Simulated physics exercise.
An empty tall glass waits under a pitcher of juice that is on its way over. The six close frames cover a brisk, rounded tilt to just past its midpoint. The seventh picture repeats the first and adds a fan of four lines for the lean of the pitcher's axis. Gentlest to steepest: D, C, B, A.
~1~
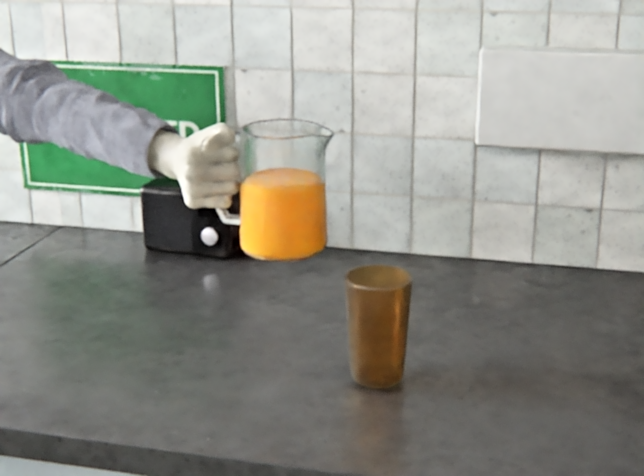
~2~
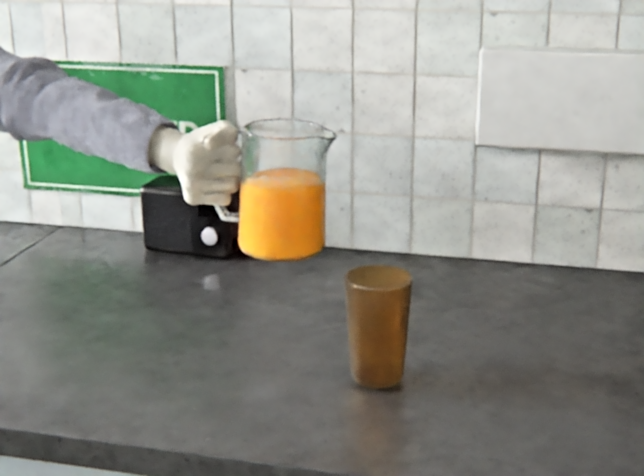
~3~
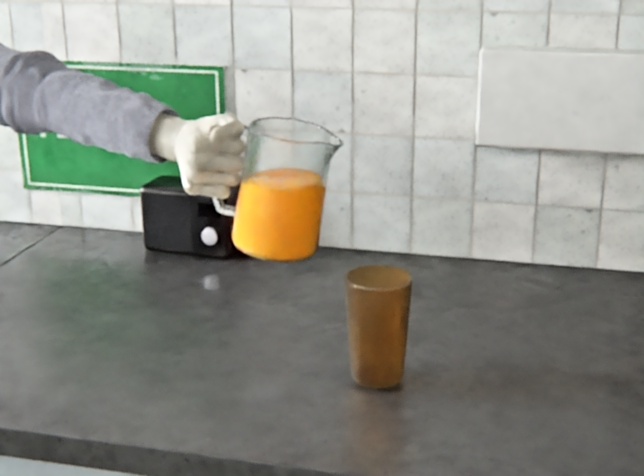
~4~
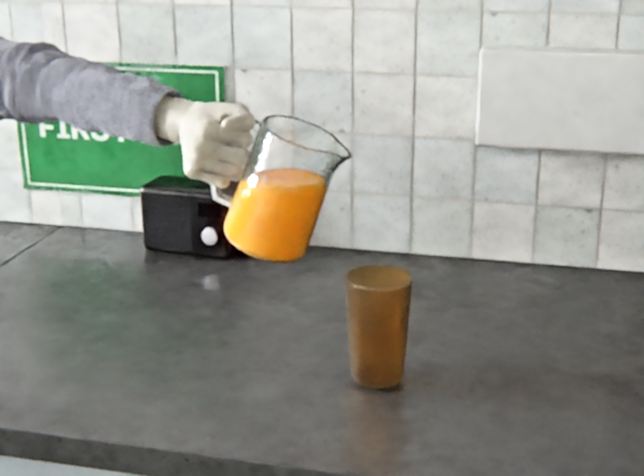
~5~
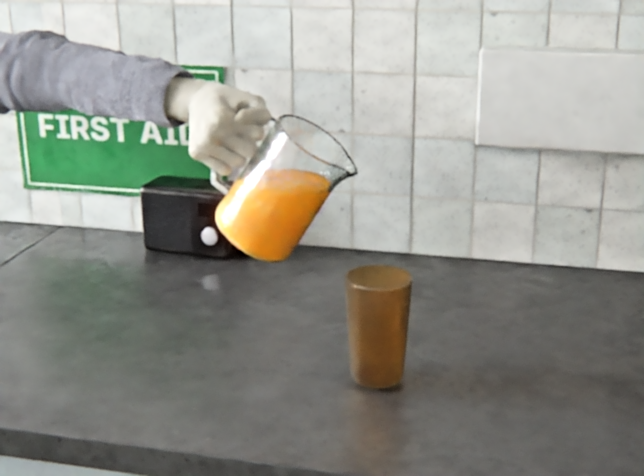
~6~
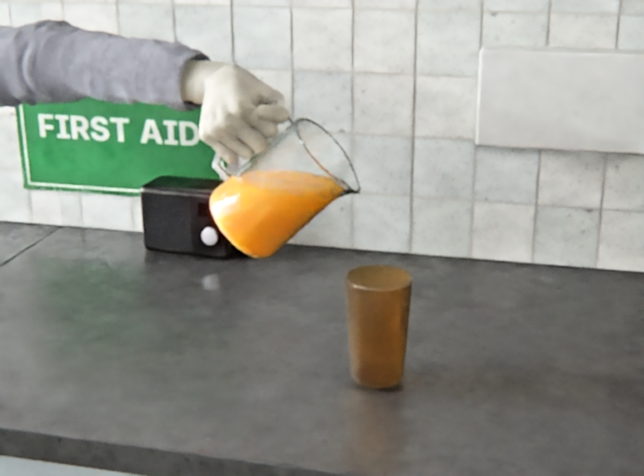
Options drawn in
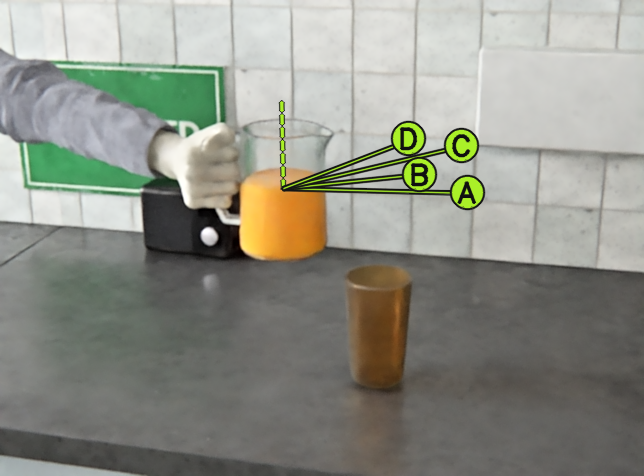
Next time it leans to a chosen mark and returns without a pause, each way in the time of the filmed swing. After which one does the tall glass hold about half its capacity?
C beats the others.
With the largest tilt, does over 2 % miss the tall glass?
Yes.
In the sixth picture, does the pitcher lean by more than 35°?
Yes.
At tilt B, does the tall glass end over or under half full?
Over half.
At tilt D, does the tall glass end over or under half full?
Under.
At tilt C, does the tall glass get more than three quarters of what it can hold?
No.
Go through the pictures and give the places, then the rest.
The first picture shows upright, lip at (332, 134); rim of the tall glass round (378, 276); nothing has left yet.
The second picture shows tipped about 2°, lip at (335, 136); nothing has left yet.
The third picture shows tipped about 9°, lip at (341, 144); nothing has left yet.
The fourth picture shows tipped about 20°, lip at (349, 156); nothing has left yet.
The fifth picture shows tipped about 33°, lip at (356, 172); nothing has left yet.
The sixth picture shows tipped about 47°, lip at (358, 191); nothing has left yet.
In lime, A at (451, 192); B at (402, 176); C at (445, 150); D at (393, 146).
With A, the tall glass ends with about 84 % of what it can hold; 8 % of the juice is spilt.
With B, the tall glass ends with about 72 % of what it can hold.
With C, the tall glass ends with about 47 % of what it can hold; 3 % of the juice is spilt.
With D, the tall glass ends with about 29 % of what it can hold.
